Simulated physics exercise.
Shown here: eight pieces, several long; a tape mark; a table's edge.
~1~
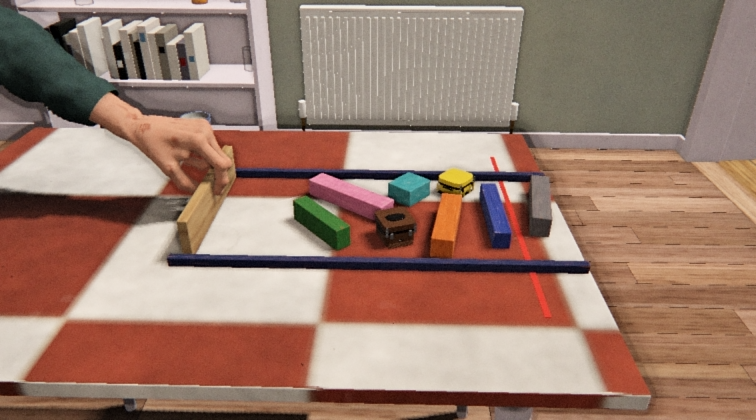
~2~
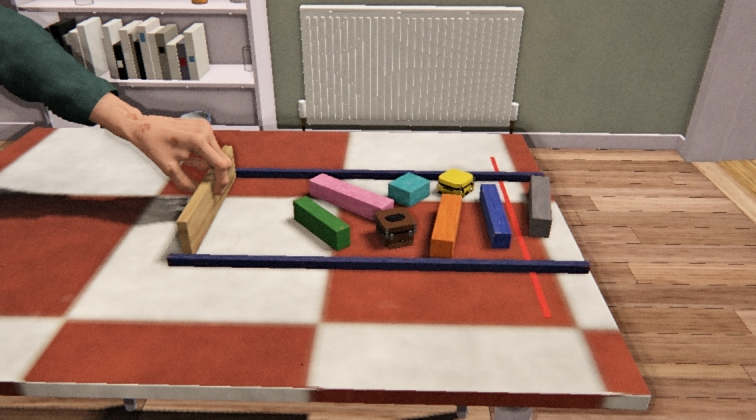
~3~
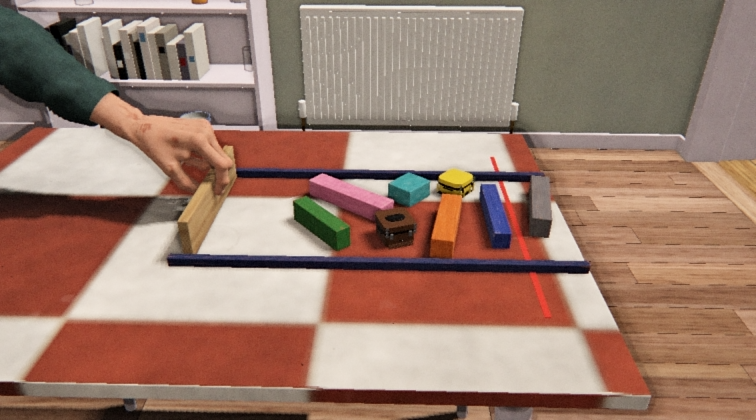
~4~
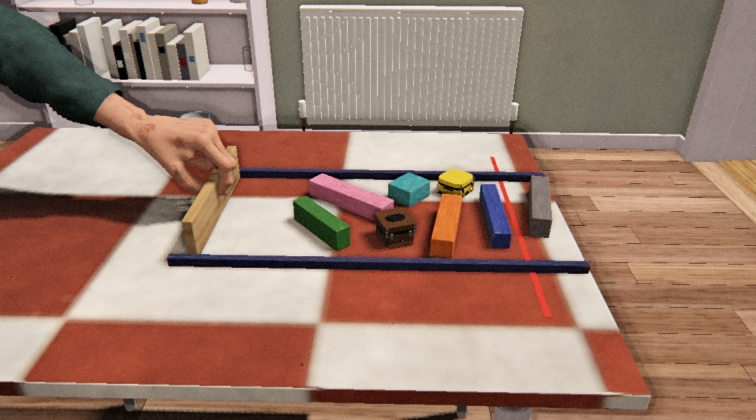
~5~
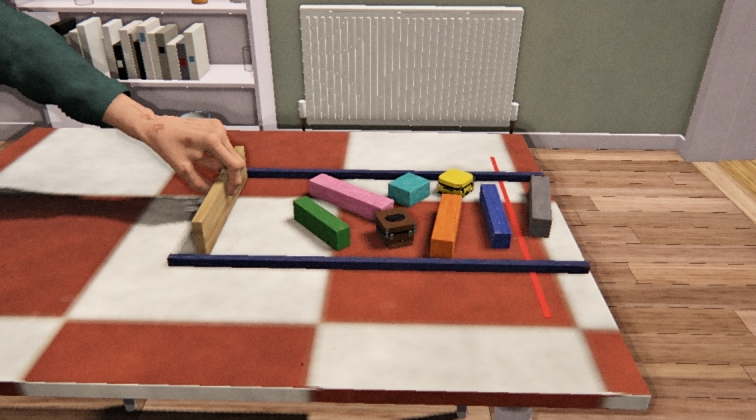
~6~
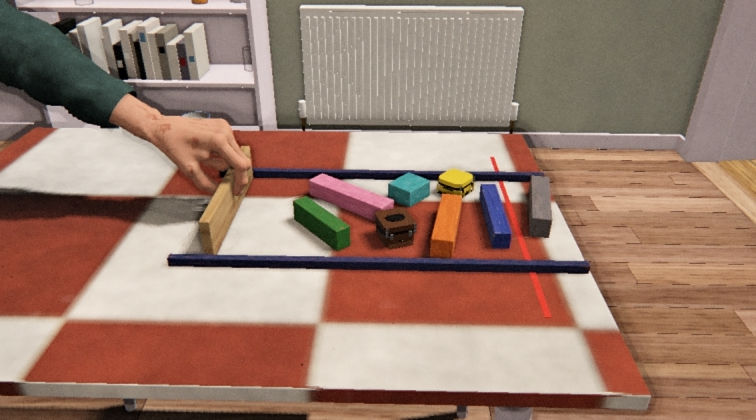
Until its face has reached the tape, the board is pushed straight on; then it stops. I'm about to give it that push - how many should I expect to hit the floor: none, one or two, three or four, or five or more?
Expect three or four.
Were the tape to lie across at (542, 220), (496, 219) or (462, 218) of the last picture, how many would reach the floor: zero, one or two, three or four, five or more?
In turn: Five or more; 3 or 4; no fall at all.
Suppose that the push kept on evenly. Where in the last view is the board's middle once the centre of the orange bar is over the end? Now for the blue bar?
The middle is at (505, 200) when it's the orange bar, and at (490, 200) when it's the blue bar.
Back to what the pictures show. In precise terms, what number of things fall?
The total comes to 4.
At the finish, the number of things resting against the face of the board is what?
2 in contact.
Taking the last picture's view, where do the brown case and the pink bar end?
The brown case finishes at (559, 238); the pink bar finishes at (535, 205).
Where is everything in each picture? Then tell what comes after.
Grey bar (540, 205); blue bar (494, 214); yellow case (456, 184); board (210, 196); tape (514, 219), in the first frame.
Blue bar (494, 214); green bar (321, 222), in the second frame.
Yellow case (456, 185); orange bar (447, 225), in the third frame.
Grey bar (540, 205); board (215, 197), in the fourth frame.
Blue bar (494, 214); pink bar (350, 197), in the fifth frame.
Grey bar (540, 205); blue bar (494, 214); yellow case (456, 185); board (229, 197); tape (514, 219), in the sixth frame.
Early on, none off yet; grey bar at rest near (540, 205); blue bar at rest near (494, 214); yellow case at rest near (456, 185).
Finally, the number that fall off is three or four; lost, orange bar, yellow case, blue bar and grey bar.
